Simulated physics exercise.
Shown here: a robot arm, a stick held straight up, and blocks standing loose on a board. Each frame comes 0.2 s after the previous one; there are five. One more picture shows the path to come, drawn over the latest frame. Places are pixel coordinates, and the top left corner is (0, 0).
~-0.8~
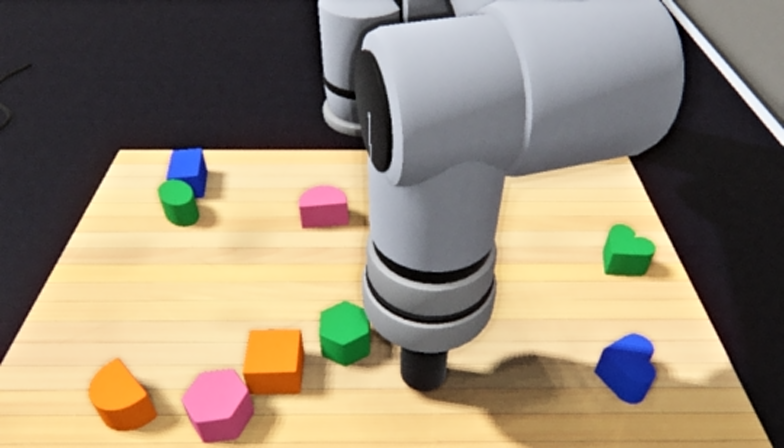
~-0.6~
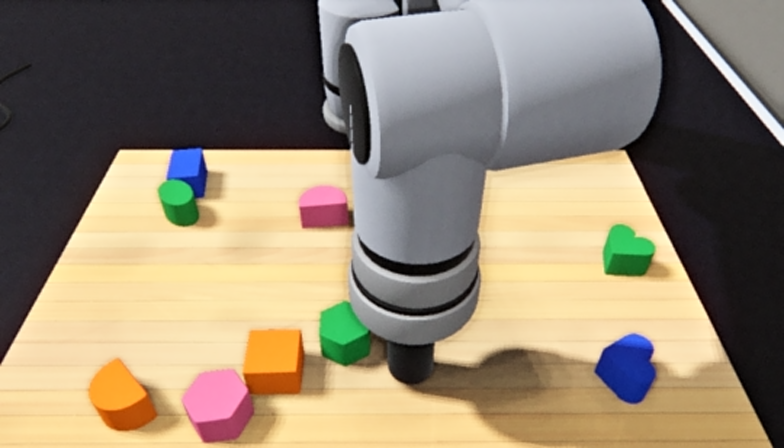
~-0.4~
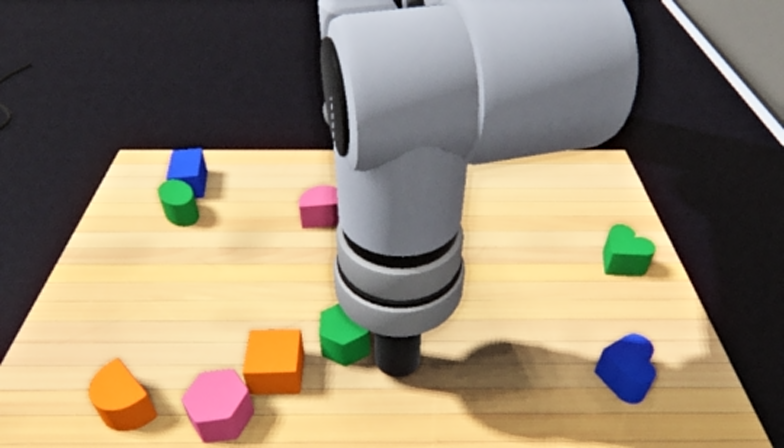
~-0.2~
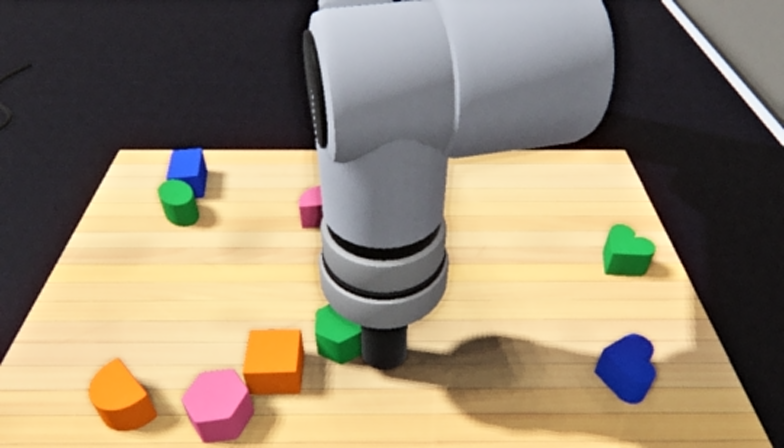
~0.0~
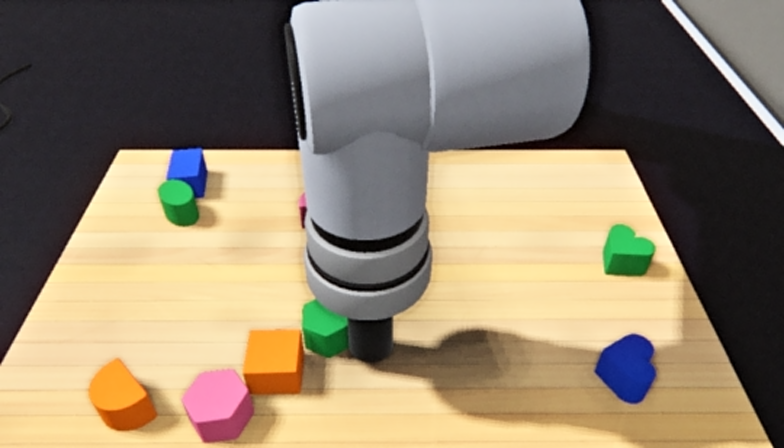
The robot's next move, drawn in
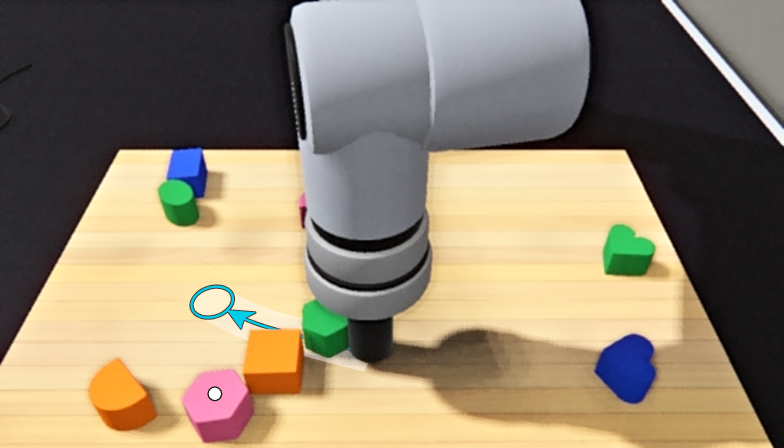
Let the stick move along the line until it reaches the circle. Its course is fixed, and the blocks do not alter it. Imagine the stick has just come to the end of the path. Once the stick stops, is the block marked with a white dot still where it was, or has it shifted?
If the stick follows that path, the block marked with a white dot stays in its place.
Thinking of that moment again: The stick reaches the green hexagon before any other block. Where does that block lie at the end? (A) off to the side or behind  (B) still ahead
A.
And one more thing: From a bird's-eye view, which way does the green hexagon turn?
With the clock.
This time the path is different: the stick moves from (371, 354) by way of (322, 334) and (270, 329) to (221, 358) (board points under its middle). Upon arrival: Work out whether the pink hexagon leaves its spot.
At the end of the path, the pink hexagon remains in its old spot.
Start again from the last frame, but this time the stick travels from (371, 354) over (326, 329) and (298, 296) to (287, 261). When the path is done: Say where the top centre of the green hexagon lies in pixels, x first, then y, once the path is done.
So, by the moment the path ends, you'll find the top centre of the green hexagon at (246, 276).
Drawn move, from (371, 354) by way of (313, 339) and (258, 324) to (212, 302); the dot is on the pink hexagon.
The first path, step by step. One third of the way, stick at (311, 330); orange square block at (266, 351), turned 15° anticlockwise; green hexagon at (276, 291), turned 25° clockwise.
Two thirds of the way, stick at (256, 315); orange square block at (253, 350), turned 55° anticlockwise; green hexagon at (247, 269), turned 85° clockwise.
At the end, stick at (210, 293); pink hexagon still; orange square block at (253, 350), turned 55° anticlockwise; green hexagon at (239, 253), turned 120° clockwise.
